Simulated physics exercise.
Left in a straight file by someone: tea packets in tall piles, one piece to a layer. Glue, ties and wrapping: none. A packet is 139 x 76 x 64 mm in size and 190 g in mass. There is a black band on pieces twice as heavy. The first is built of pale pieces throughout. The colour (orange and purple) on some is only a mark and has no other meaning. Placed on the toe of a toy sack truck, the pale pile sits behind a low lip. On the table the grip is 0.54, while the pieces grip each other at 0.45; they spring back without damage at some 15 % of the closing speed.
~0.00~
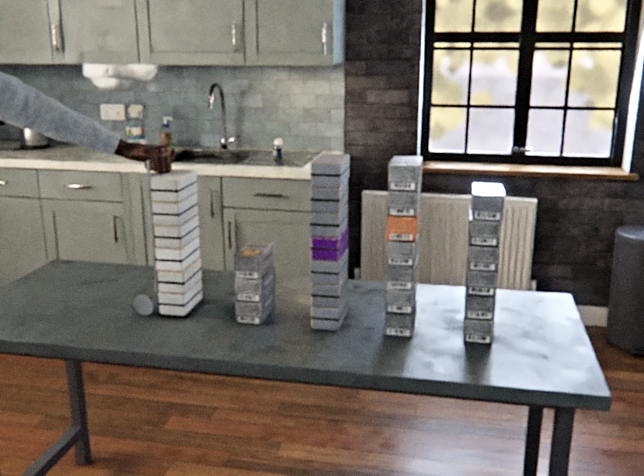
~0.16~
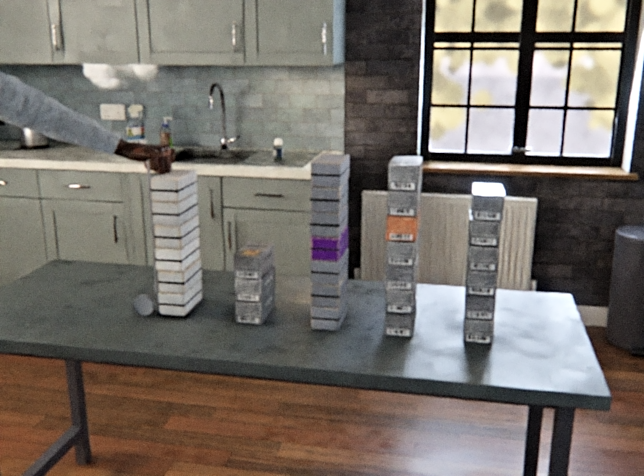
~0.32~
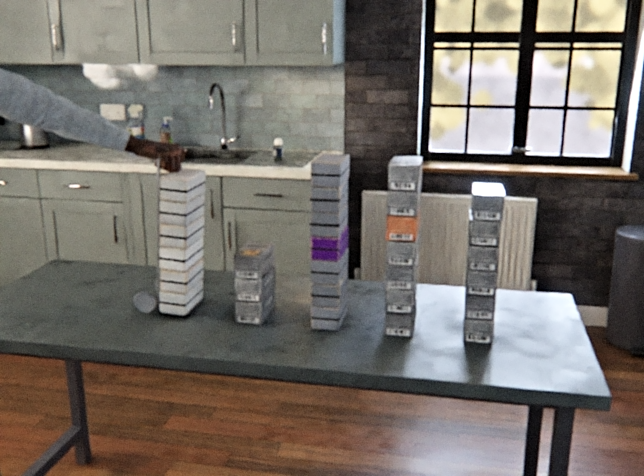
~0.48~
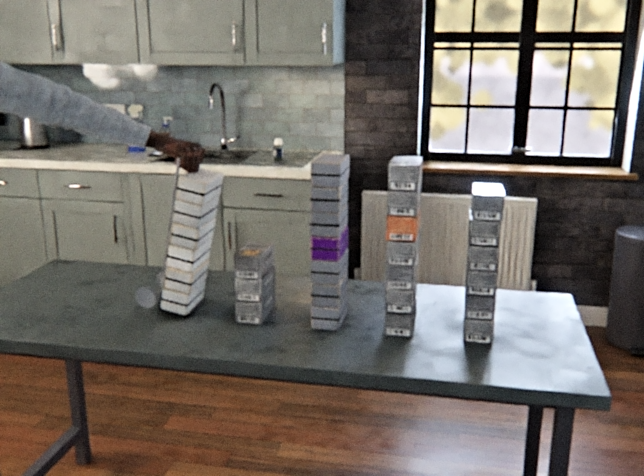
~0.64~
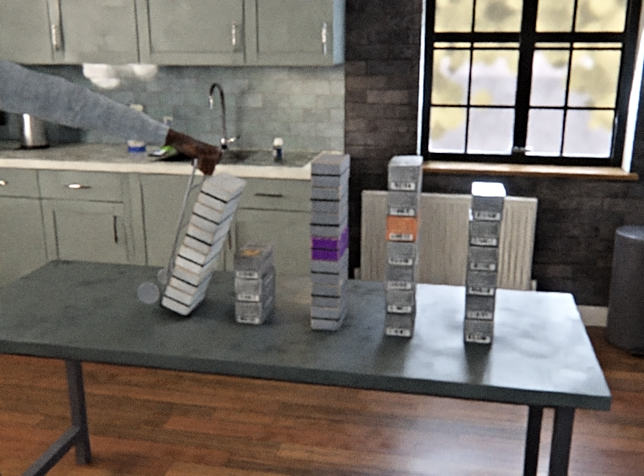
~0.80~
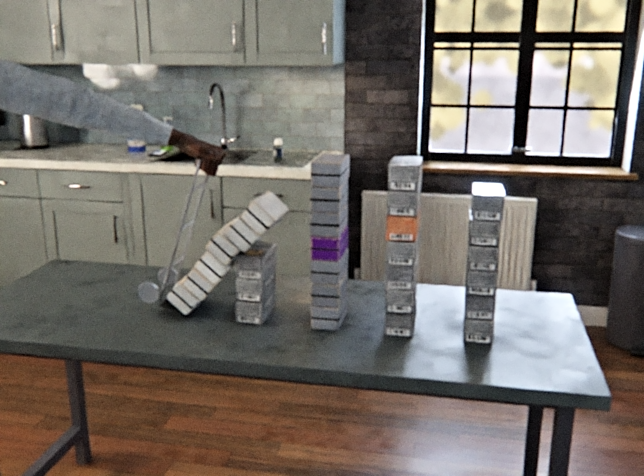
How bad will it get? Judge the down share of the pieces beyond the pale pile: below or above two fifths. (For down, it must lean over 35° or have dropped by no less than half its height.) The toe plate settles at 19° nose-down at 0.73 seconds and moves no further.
Below two fifths.
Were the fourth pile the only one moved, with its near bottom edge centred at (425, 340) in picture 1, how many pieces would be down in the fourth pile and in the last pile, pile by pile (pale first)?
Fourth 0, last 0.
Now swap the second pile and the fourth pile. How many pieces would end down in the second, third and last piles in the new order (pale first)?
Second 7, third 7, last 6.
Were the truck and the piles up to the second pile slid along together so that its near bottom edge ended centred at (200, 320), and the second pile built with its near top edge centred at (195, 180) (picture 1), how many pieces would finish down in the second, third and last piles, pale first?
The tally would be second 6, then third 6, then last 6.
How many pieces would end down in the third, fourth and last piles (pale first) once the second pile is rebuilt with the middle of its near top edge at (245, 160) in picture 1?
You'd get third 7, fourth 6 and last 6.
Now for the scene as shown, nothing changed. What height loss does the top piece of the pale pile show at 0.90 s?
Roughly 14 cm.
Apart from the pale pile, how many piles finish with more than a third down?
All told, the figure is 0.
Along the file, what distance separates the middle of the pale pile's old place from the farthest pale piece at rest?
36 cm.
After 0.90 s, 6 of the pale pile down; none of the 23 other packets down, 3 disturbed.
After 1.02 s, 6 of the pale pile down; none of the 23 other packets down, 8 disturbed; purple packet 10 mm from its place.
In the end (1.8 s), 6 of the pale pile down; none of the 23 other packets down, 6 disturbed; purple packet 15 mm from its place; orange packet unmoved. That is 0 per cent. From the last view, middles, purple packet near (336, 242), orange packet near (404, 222).
